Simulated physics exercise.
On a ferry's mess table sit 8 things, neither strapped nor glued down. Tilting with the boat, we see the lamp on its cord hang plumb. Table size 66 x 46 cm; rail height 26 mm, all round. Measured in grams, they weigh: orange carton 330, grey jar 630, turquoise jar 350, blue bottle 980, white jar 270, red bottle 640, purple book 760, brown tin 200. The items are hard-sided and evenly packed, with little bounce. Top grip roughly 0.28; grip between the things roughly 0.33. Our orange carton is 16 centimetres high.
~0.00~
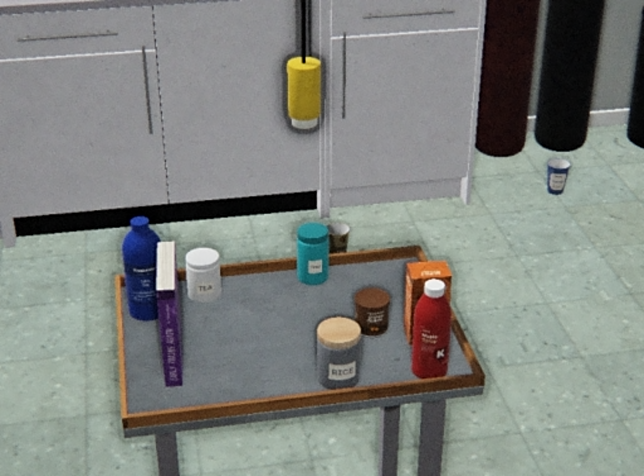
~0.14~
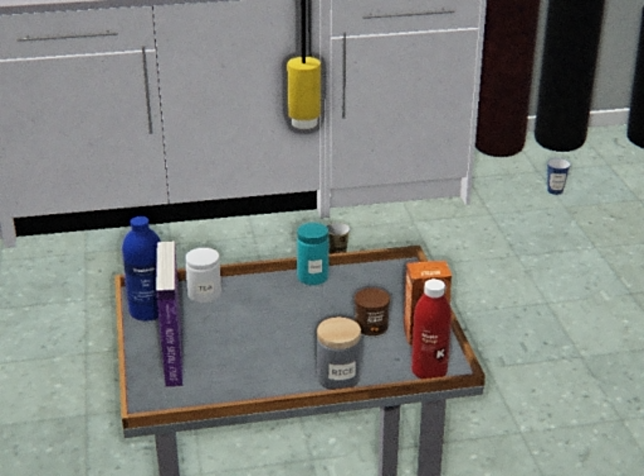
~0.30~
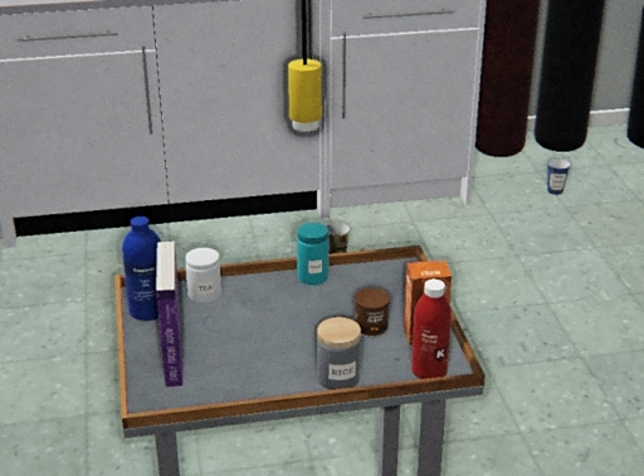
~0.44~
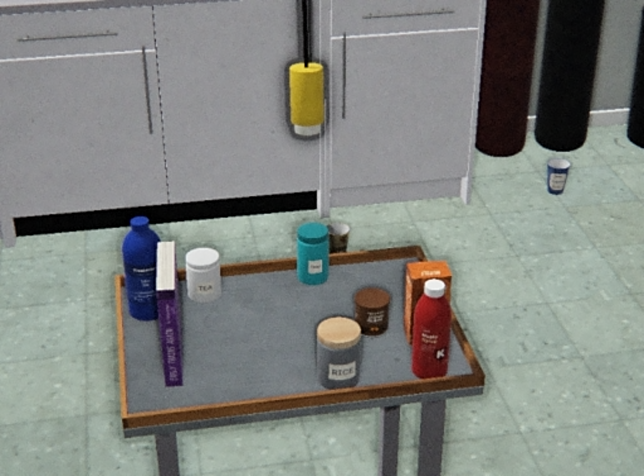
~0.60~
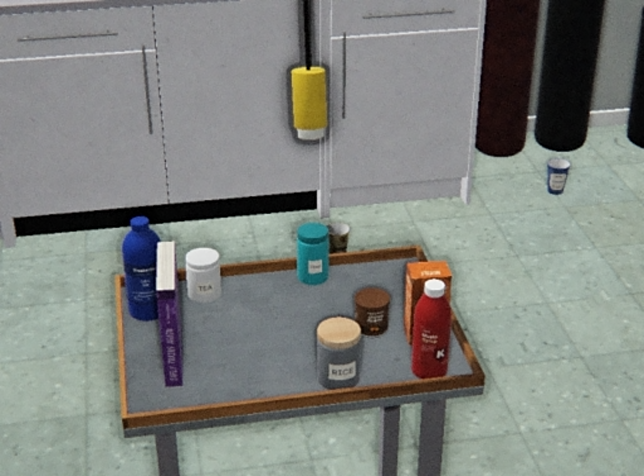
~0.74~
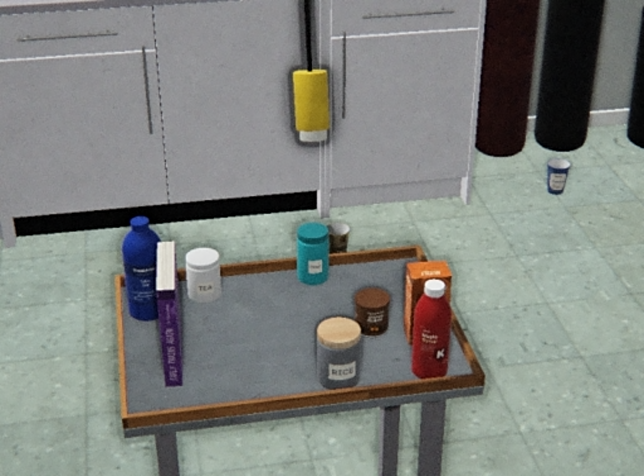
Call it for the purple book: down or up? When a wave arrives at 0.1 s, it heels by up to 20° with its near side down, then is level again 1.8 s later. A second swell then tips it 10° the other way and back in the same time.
Up.
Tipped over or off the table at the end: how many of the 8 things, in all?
The number here is 0.
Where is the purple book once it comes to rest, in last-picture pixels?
It ends near (172, 343).
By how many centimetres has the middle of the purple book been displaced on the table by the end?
About 10 cm.
After 1.04 s, heel 20°, near side down; purple book moved 2 cm near (171, 320); turquoise jar moved 2 cm; orange carton moved 2 cm.
After 1.24 s, heel 17°, near side down; purple book moved 7 cm near (173, 335); orange carton moved 7 cm; turquoise jar moved 7 cm.
After 1.34 s, heel 14°, near side down; purple book moved 10 cm near (174, 343); turquoise jar moved 10 cm; blue bottle moved 10 cm.
After 1.44 s, heel 10°, near side down; purple book moved 10 cm near (172, 343); turquoise jar moved 12 cm; blue bottle moved 12 cm.
In the end (4.2 s), not toppled but over 5 cm from the start, orange carton, turquoise jar, blue bottle, white jar, purple book and brown tin; the other 2 under 5 cm from the start. In the last view, purple book near (172, 343).
